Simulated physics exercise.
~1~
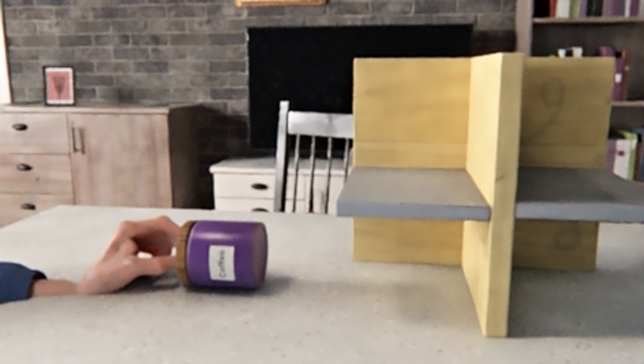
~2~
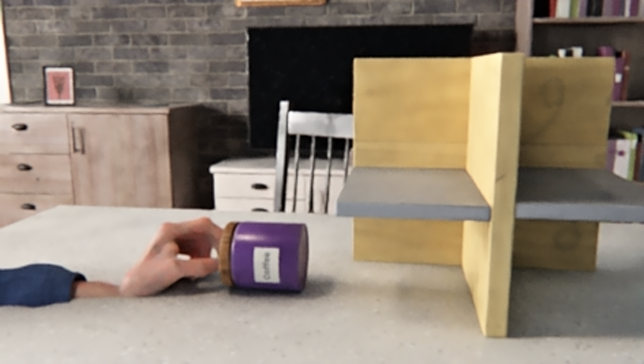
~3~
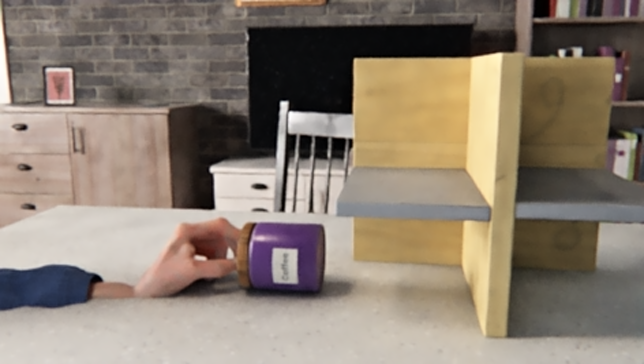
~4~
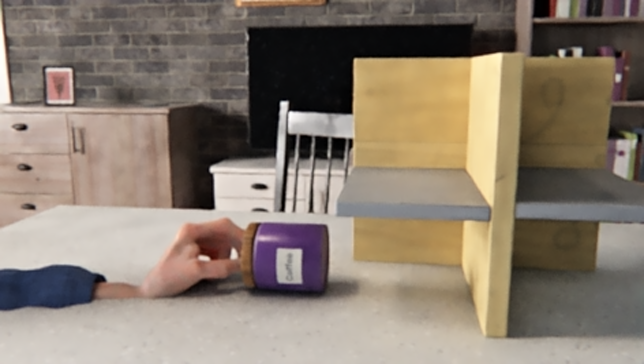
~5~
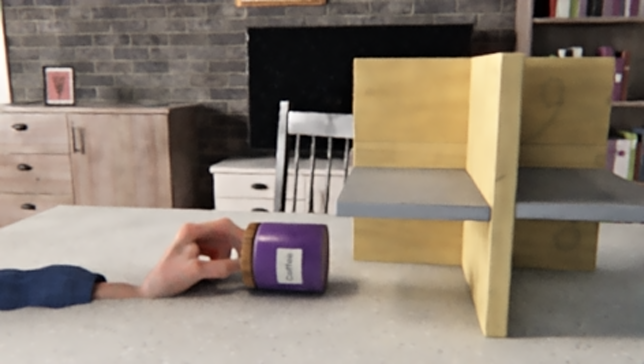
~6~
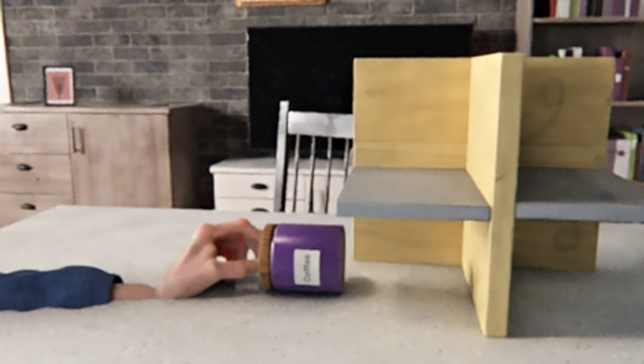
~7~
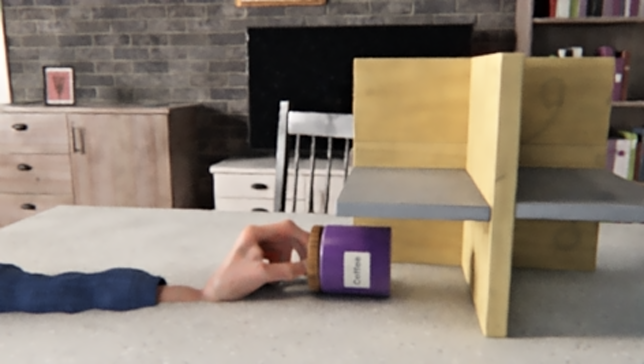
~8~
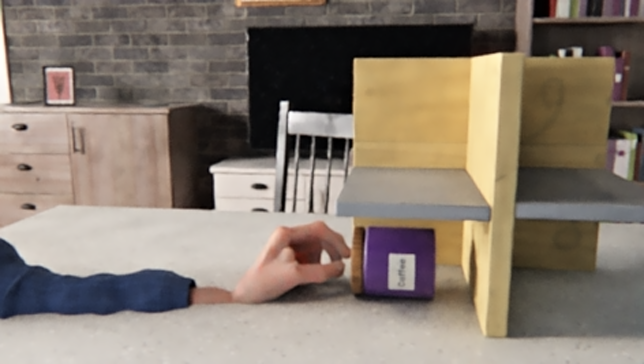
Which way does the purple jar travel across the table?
The purple jar moves to the right, toward the space beneath the grey shelf.
A hand in a dark blue sleeve reaches in from the left across a pale tabletop, seen from the front in a room with a grey brick wall, wooden drawers and a white chair. It holds the cork-coloured end of a purple jar labelled coffee, lying on its side. To the right stands a yellow wooden frame with a low grey shelf. The hand slides the jar right, pauses briefly in the open, then pushes on. The jar passes partly beneath the shelf's edge and ends under its left side, with the fingers still at its end.
